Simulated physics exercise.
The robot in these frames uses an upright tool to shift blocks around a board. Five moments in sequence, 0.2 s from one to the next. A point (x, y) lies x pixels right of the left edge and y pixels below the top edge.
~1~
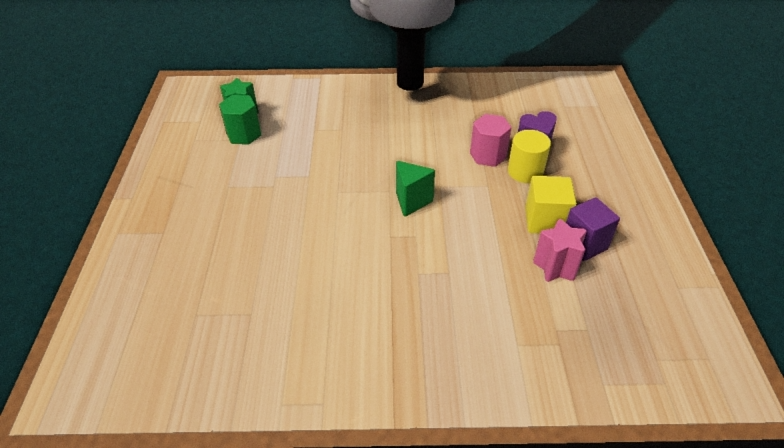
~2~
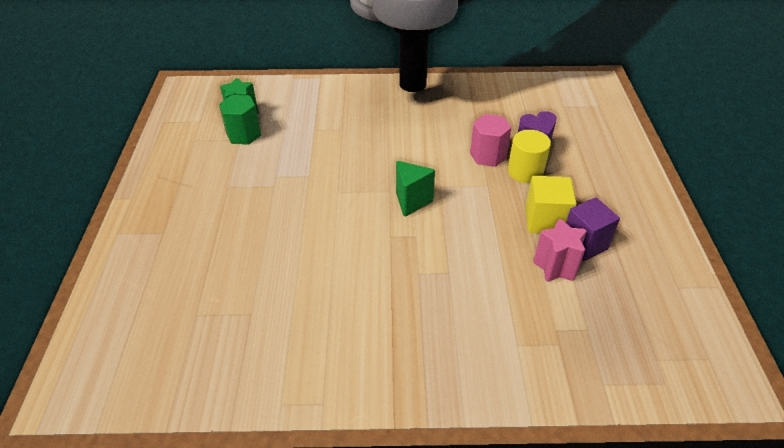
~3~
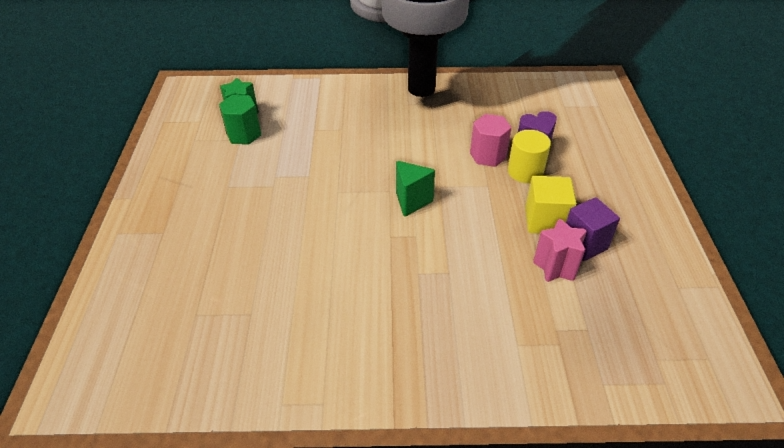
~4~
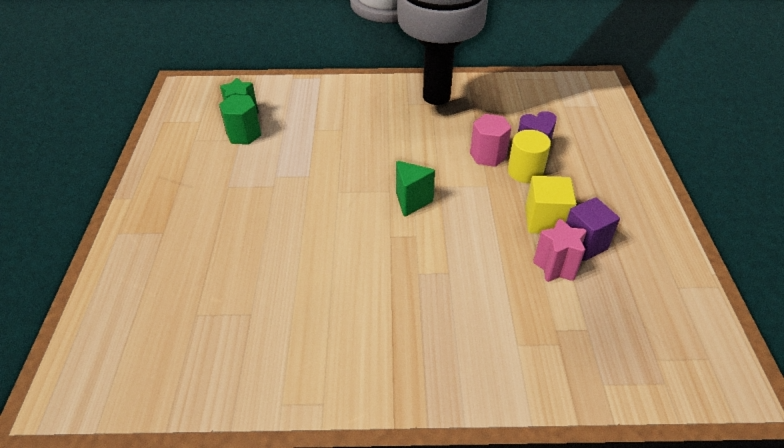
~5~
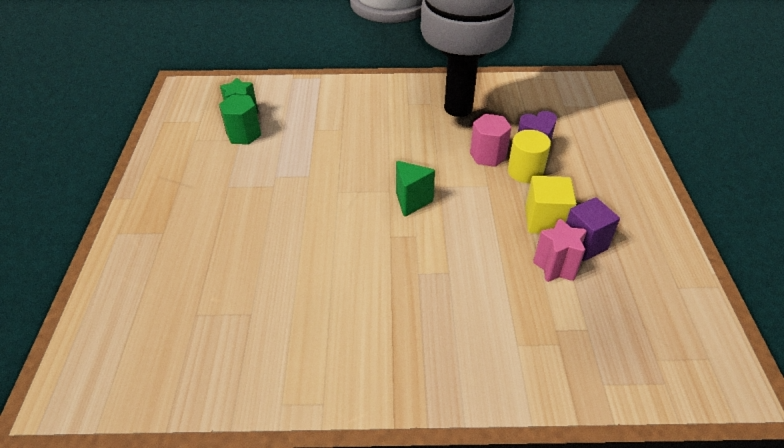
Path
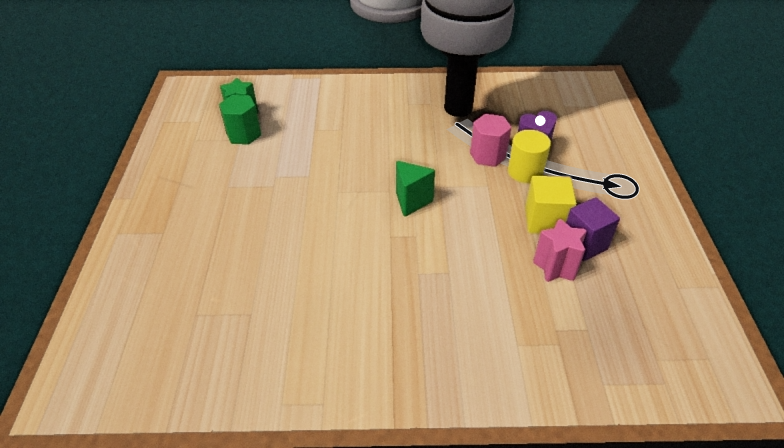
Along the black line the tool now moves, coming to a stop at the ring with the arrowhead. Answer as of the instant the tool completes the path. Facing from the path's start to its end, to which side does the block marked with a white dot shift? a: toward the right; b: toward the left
Correct choice: B.
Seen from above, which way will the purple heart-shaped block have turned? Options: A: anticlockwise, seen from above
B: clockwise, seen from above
Correct choice: A.
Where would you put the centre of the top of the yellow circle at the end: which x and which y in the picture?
The point I'd pick in the picture is (579, 169).
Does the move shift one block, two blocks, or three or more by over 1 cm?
I'm going with three or more.
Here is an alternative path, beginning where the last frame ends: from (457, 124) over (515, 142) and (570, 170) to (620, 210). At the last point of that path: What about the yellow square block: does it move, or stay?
Once the tool is done, the yellow square block remains in the old spot.
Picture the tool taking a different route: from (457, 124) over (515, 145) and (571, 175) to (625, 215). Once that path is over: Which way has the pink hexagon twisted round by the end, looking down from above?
The turn is clockwise.
The line goes from (457, 124) over (500, 151) and (556, 173) to (621, 186); the dot is on the purple heart-shaped block.
On the path given first. One third of the way, tool (503, 136); pink hexagon (506, 141), turned 45° clockwise; yellow circle (544, 149).
Two thirds of the way, tool (561, 158); pink hexagon (512, 148), turned 80° clockwise; yellow circle (568, 165); purple heart-shaped block (576, 124), turned 105° anticlockwise.
At the end, tool (627, 171); pink hexagon (512, 148), turned 80° clockwise; yellow circle (579, 169); purple heart-shaped block (578, 125), turned 120° anticlockwise; yellow square block unmoved.
